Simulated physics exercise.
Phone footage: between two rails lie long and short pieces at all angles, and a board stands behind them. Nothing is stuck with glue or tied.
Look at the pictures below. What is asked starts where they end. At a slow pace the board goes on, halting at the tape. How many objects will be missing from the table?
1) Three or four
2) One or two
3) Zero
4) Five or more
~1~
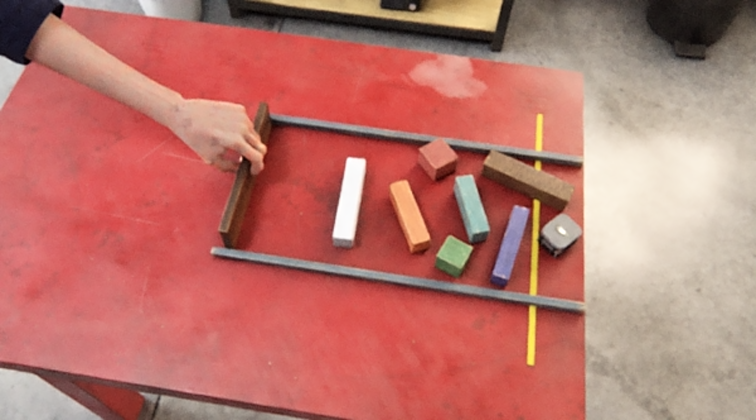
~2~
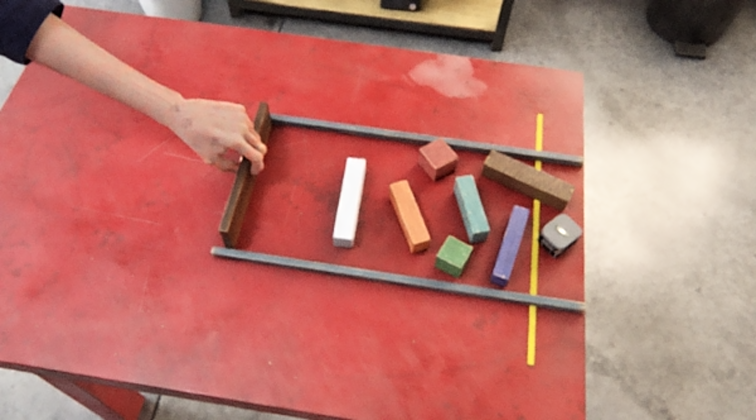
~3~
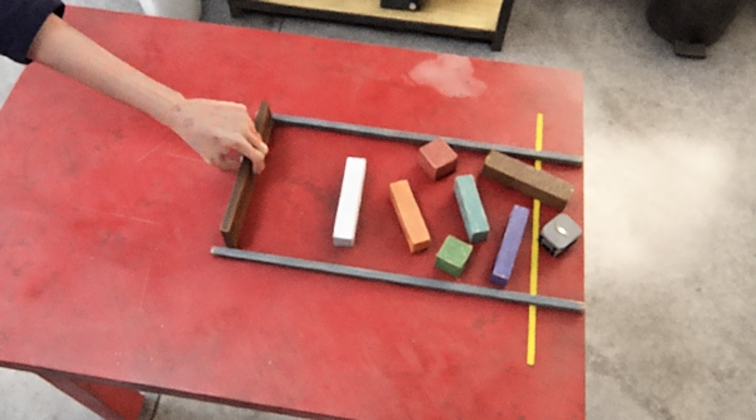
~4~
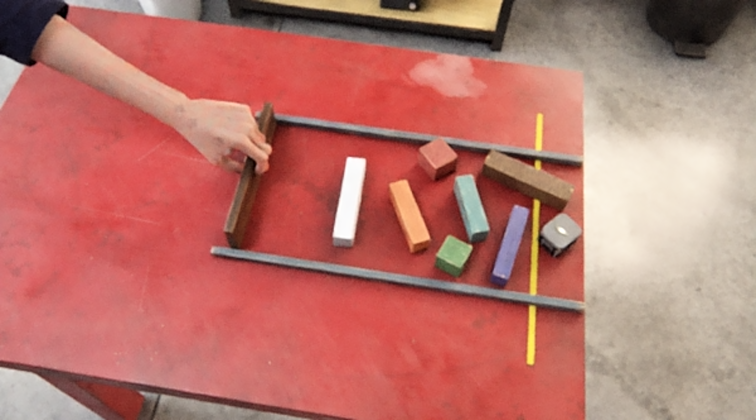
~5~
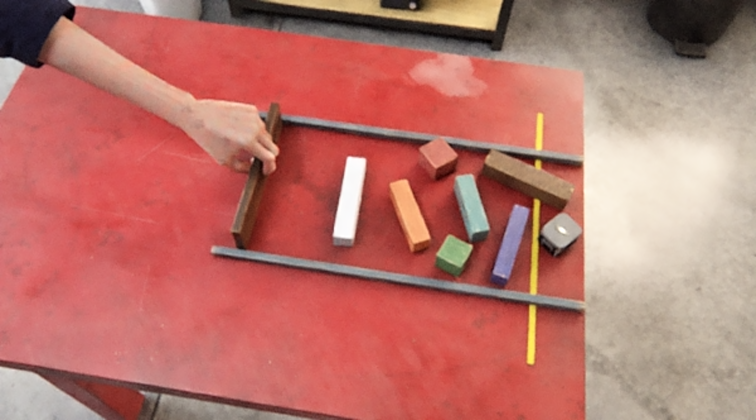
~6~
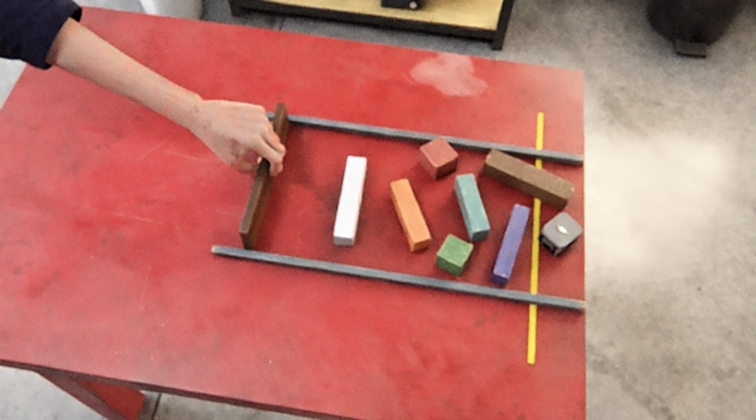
1.
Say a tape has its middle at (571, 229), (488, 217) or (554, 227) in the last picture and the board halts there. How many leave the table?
In order, the counts are 6, 0 and 4.
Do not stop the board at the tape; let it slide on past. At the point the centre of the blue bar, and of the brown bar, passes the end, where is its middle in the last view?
The middle is at (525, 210) when it's the blue bar, and at (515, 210) when it's the brown bar.
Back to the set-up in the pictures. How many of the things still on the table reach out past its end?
Expected count: 1.
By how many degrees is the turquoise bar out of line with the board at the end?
About 0 degrees.
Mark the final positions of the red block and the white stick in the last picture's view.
The first near (555, 167), the second near (547, 229).
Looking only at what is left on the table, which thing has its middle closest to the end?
It's the turquoise bar.
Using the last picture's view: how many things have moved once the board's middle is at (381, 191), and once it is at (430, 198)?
The counts are 2 and 5.
Soon after, none off yet; grey case at rest near (560, 235); brown bar at rest near (528, 179); blue bar at rest near (510, 244).
After that, none off yet; grey case displaced about its own width near (583, 241); brown bar displaced a little near (573, 190); blue bar displaced a little near (554, 255).
In the end, the number that fall off is three or four; gone, blue bar, brown bar and grey case.
